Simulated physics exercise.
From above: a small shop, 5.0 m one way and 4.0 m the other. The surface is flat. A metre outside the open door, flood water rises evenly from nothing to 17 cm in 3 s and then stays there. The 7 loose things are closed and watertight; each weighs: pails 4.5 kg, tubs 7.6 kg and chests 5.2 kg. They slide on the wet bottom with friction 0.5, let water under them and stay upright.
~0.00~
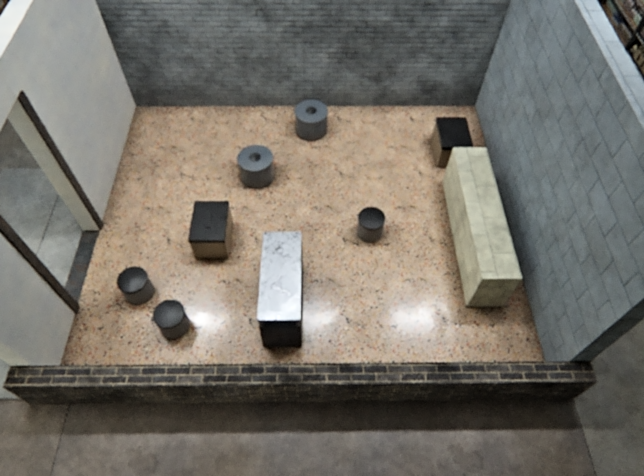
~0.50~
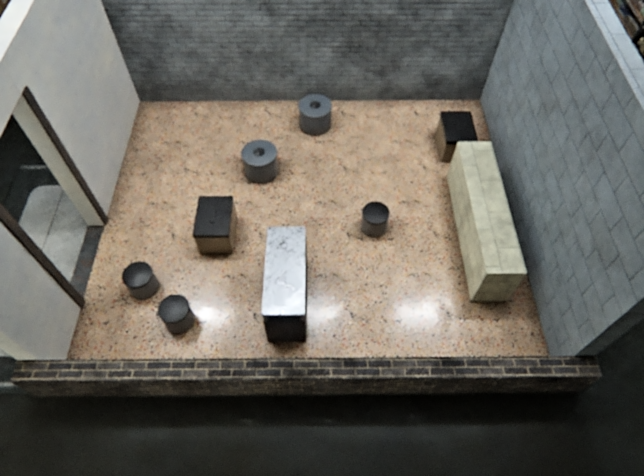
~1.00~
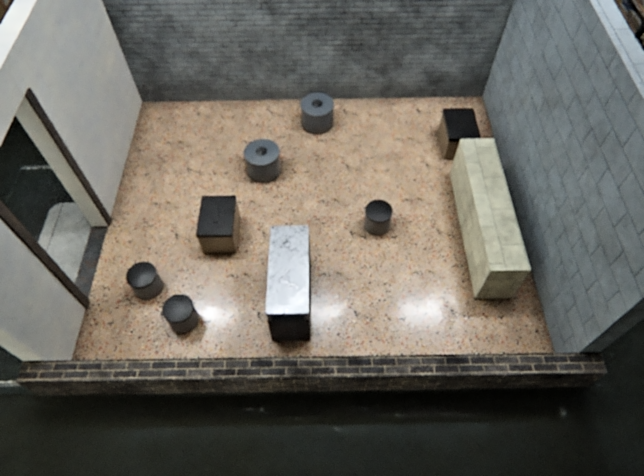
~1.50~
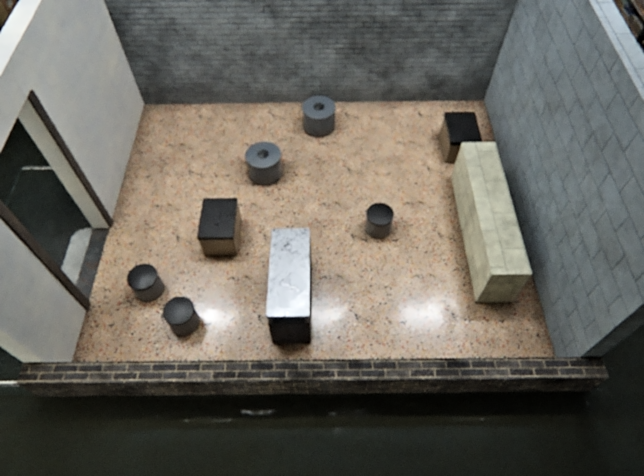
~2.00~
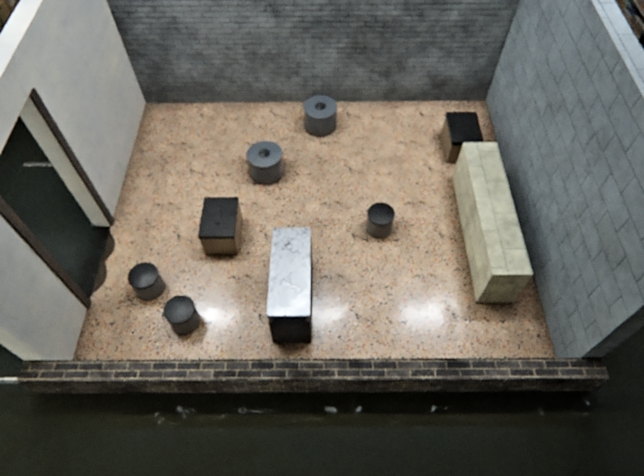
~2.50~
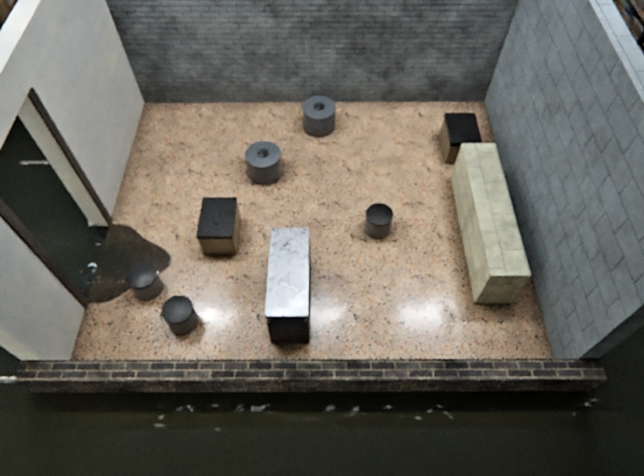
Dark water rose outside a small walled room seen from above, then slipped in through the open doorway on the left and spread around a small round tub, while the objects inside stayed put.
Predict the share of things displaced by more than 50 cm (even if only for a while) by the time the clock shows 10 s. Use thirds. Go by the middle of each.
It is between one and two thirds.
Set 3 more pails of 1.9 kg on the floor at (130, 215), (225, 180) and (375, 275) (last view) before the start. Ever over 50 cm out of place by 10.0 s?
In that order: Under, more, short of it.
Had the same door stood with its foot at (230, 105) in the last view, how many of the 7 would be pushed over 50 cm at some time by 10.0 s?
Then 4.
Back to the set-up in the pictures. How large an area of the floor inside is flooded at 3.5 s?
Roughly 3.0 m2.
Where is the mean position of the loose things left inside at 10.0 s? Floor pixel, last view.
Near (347, 202).
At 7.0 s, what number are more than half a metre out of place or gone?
I count 3.
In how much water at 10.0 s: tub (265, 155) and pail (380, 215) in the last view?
About 4 and 4 cm.
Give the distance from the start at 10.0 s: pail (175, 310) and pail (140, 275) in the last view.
In turn: 60 cm, 250 cm.
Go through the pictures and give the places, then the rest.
In the first picture, a pail at (132, 279) rests on the ground; a tub at (311, 111) rests on the ground; 0.0 m2 under water; 0 of 7 have shifted.
In the second picture, a pail at (137, 274), on the bottom; a tub at (315, 105) rests on the ground; 0.0 m2 under water; 0 of 7 have shifted.
In the third picture, a pail at (141, 274) rests on the ground; a tub at (317, 104), on the bottom; water covers 0.0 m2; 0 of 7 have shifted.
In the fourth picture, a pail at (142, 276) rests on the ground; a tub at (319, 107), on the bottom; water covers 0.0 m2; 0 of 7 have shifted.
In the fifth picture, a pail at (143, 275), on the bottom; a tub at (320, 107), on the bottom; 0.0 m2 under water; 0 of 7 have shifted.
In the sixth picture, a pail at (141, 275) rests on the ground; a tub at (319, 107) rests on the ground; water covers 0.5 m2; 0 of 7 have shifted.
After 3.5 s 0 of 7 are over 50 cm from their spots; 0 afloat.
After 4.5 s 2 of 7 are over 50 cm from their spots; 0 afloat.
After 7.0 s 3 of 7 are over 50 cm from their spots; 3 afloat.
After 10.0 s 3 of 7 are over 50 cm from their spots, and 3 have been at some point; 3 afloat.
